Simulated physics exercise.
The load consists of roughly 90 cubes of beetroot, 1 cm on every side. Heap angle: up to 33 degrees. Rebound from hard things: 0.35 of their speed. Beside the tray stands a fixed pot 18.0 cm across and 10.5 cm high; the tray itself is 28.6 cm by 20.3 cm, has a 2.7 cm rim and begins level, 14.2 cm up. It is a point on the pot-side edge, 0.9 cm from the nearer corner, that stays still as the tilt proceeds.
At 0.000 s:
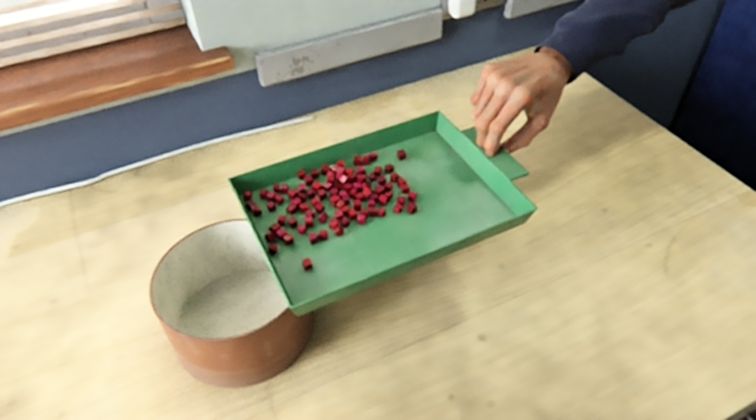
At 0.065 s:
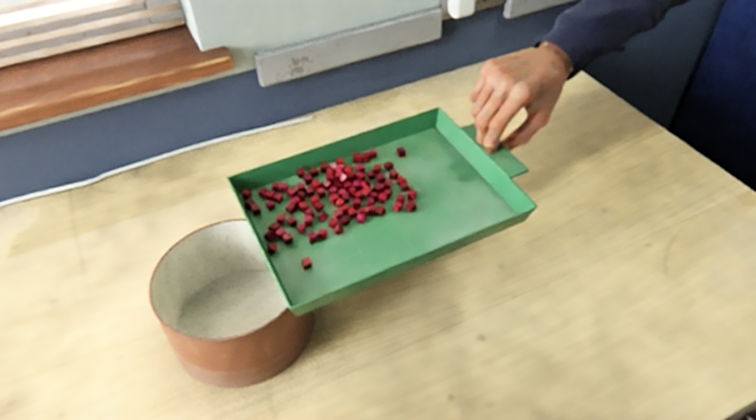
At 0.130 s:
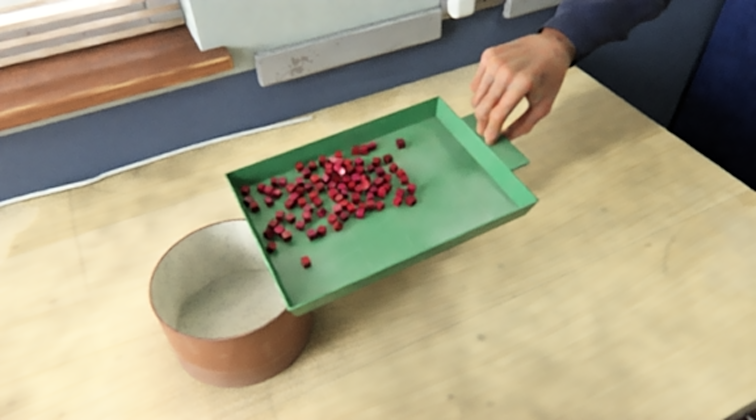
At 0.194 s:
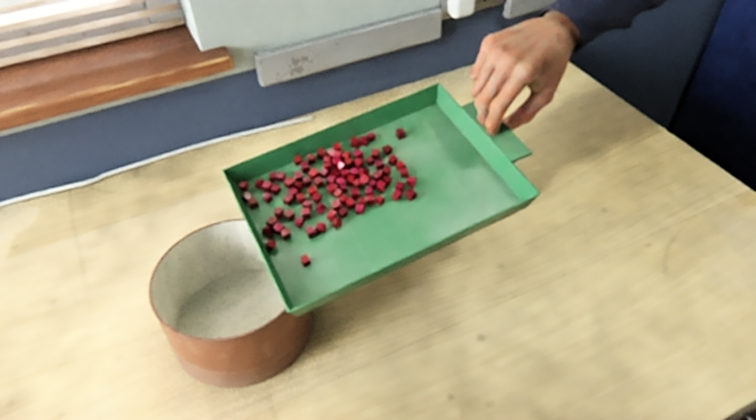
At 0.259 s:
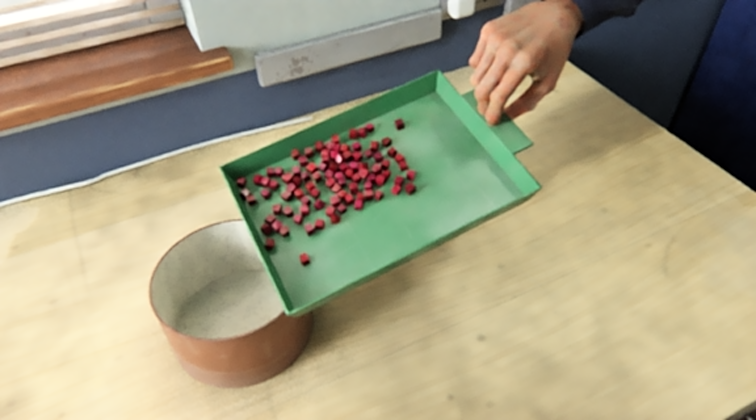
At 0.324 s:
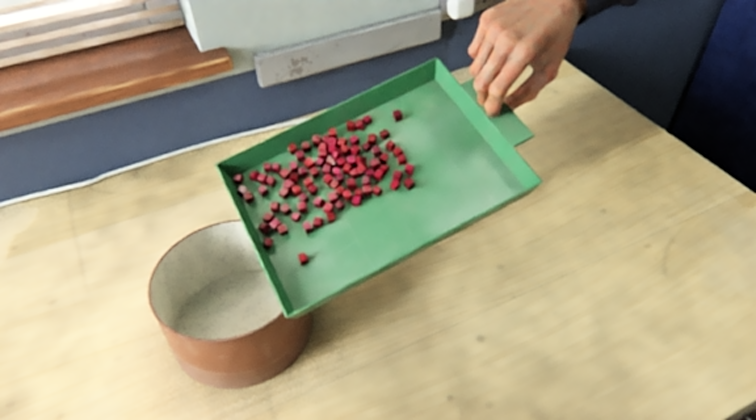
A hand raises the handle side of a green tray of red cubes, tilting it leftward.
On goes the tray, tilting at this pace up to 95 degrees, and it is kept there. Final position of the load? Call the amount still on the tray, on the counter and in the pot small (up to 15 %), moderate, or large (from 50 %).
At the end, tray: Small, counter: Large, pot: Small.
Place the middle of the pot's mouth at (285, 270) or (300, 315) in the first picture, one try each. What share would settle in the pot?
About 0 and 90 per cent.
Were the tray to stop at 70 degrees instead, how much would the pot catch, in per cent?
0 percent.
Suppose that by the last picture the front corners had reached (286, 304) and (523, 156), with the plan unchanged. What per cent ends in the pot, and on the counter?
Pot 90; counter 10.
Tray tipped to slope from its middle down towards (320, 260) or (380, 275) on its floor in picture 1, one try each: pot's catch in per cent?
Near 30 and 0 per cent, in that order.
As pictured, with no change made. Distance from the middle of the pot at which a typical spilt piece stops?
Roughly 18 cm from the centre.
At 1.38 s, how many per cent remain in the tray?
About 75%.
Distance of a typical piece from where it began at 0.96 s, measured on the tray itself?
Around 11 centimetres.
After 0.96 s, tilt 53 degrees; the tray holds 100 %, the pot 0 %.
Then, at 1.38 s, tilt 78 degrees; the tray holds 75 %, the pot 0 %.
After 1.88 s, tilt 95 degrees; the tray holds 5 %, the pot 0 %.
In the end, at 3.0 s, tray 0 %, counter 100 %, pot 0 %.
